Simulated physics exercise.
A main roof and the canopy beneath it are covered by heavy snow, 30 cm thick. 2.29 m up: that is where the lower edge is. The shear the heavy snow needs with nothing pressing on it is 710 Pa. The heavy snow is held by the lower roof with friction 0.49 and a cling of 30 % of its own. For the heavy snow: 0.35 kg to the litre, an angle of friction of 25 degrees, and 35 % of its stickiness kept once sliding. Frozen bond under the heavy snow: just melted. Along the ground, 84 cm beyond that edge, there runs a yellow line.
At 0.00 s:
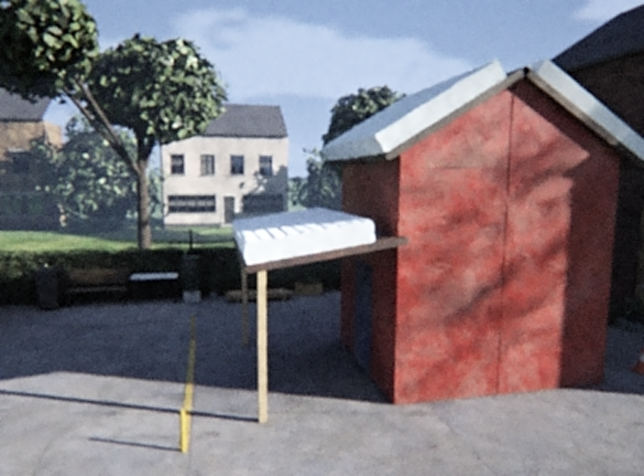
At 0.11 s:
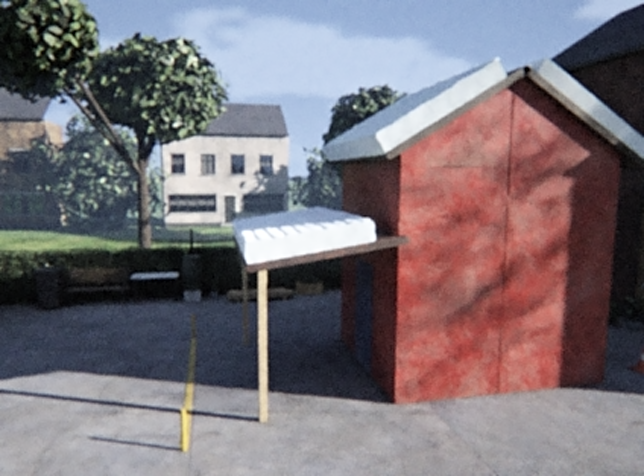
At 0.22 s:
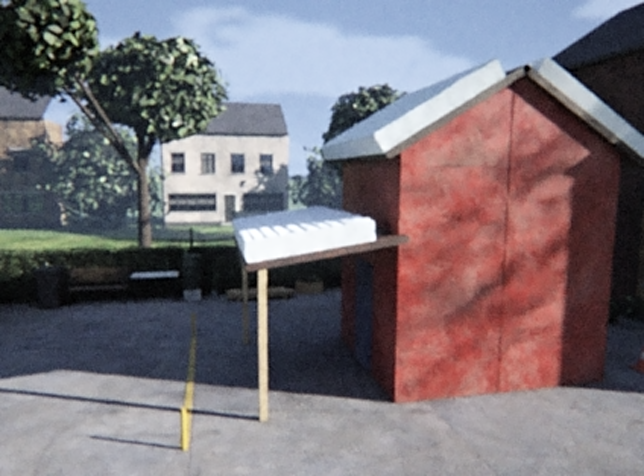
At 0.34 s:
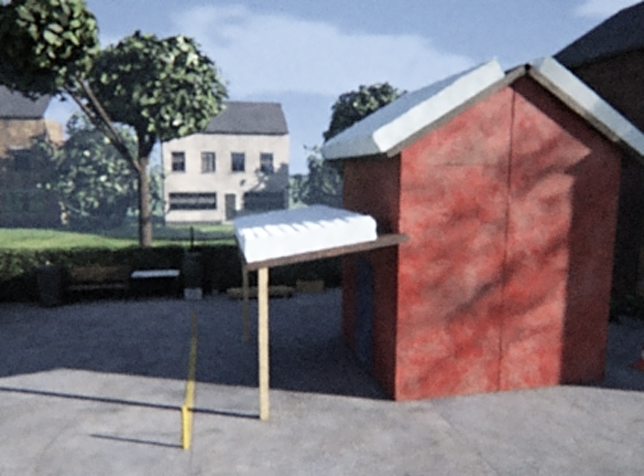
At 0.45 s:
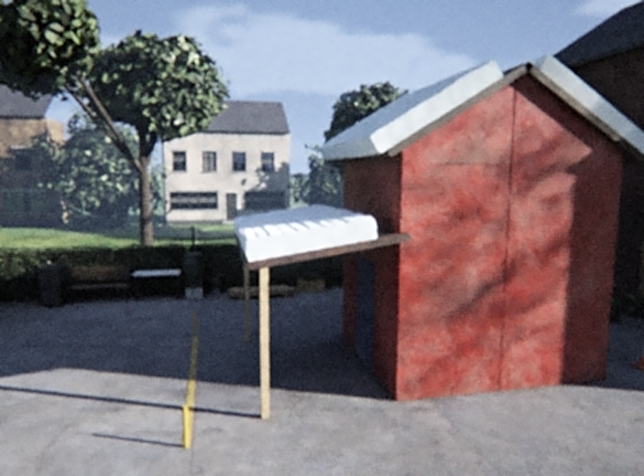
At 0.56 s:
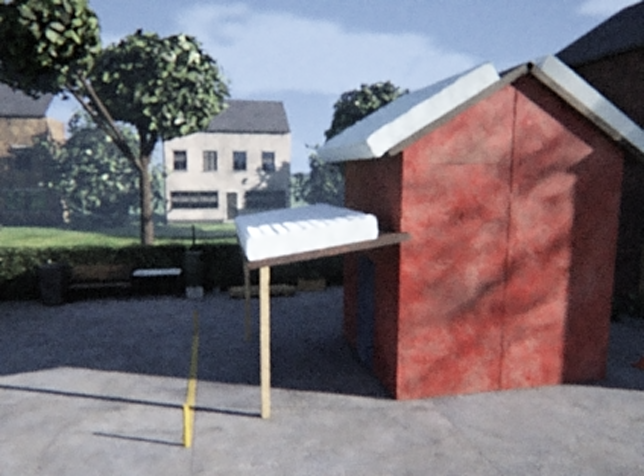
At the start, thick white layers cover both slopes of a red shed's roof and the low canopy beside it, with a yellow line on the grey ground. Very little changes after that: the view drifts almost imperceptibly, and the white layers show hardly any visible movement through the end.
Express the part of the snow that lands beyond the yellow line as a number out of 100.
Roughly 2 per cent.
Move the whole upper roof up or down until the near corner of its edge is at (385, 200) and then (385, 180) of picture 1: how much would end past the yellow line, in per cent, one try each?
It would be 0 percent for the first setting and 0 percent for the second.
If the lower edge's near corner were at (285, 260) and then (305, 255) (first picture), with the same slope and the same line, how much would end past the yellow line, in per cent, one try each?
14 %, 25 %.
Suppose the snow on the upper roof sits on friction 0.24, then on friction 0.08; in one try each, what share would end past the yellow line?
I'd expect around 20 percent, then around 30 percent.
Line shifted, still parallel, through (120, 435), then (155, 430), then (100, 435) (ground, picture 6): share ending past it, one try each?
Respectively 0, 0 and 0 percent would end past it.
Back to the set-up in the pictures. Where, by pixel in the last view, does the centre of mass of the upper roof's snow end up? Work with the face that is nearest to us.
Close to (306, 242) in the last picture.
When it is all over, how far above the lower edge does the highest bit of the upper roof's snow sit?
1.0 m or so.
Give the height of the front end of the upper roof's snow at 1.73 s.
Height: Approx. 2.8 m.
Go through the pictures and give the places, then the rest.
In the first picture, front end of the heavy snow at (384, 147).
In the second picture, front end of the heavy snow at (384, 147), its middle shifted 8 mm.
In the third picture, front end of the heavy snow at (384, 132), its middle shifted 3.0 cm, 1 % of it past the upper edge, in one piece.
In the fourth picture, front end of the heavy snow at (382, 132), its middle shifted 6.9 cm, 3 % of it past the upper edge, in one piece.
In the fifth picture, front end of the heavy snow at (379, 134), its middle shifted 13 cm, 6 % of it past the upper edge, in one piece.
In the sixth picture, front end of the heavy snow at (376, 143), its middle shifted 20 cm, 9 % of it past the upper edge, in one piece.
By 1.10 s, none is below the lower edge and 0 % is past the line.
By 1.73 s, none is below the lower edge and 0 % is past the line.
By 2.37 s, none is below the lower edge and 0 % is past the line.
By 3.00 s, 9 % is below the lower edge and 0 % is past the line.
By 4.10 s, at the end, 12 % is below the lower edge and 2 % is past the line.
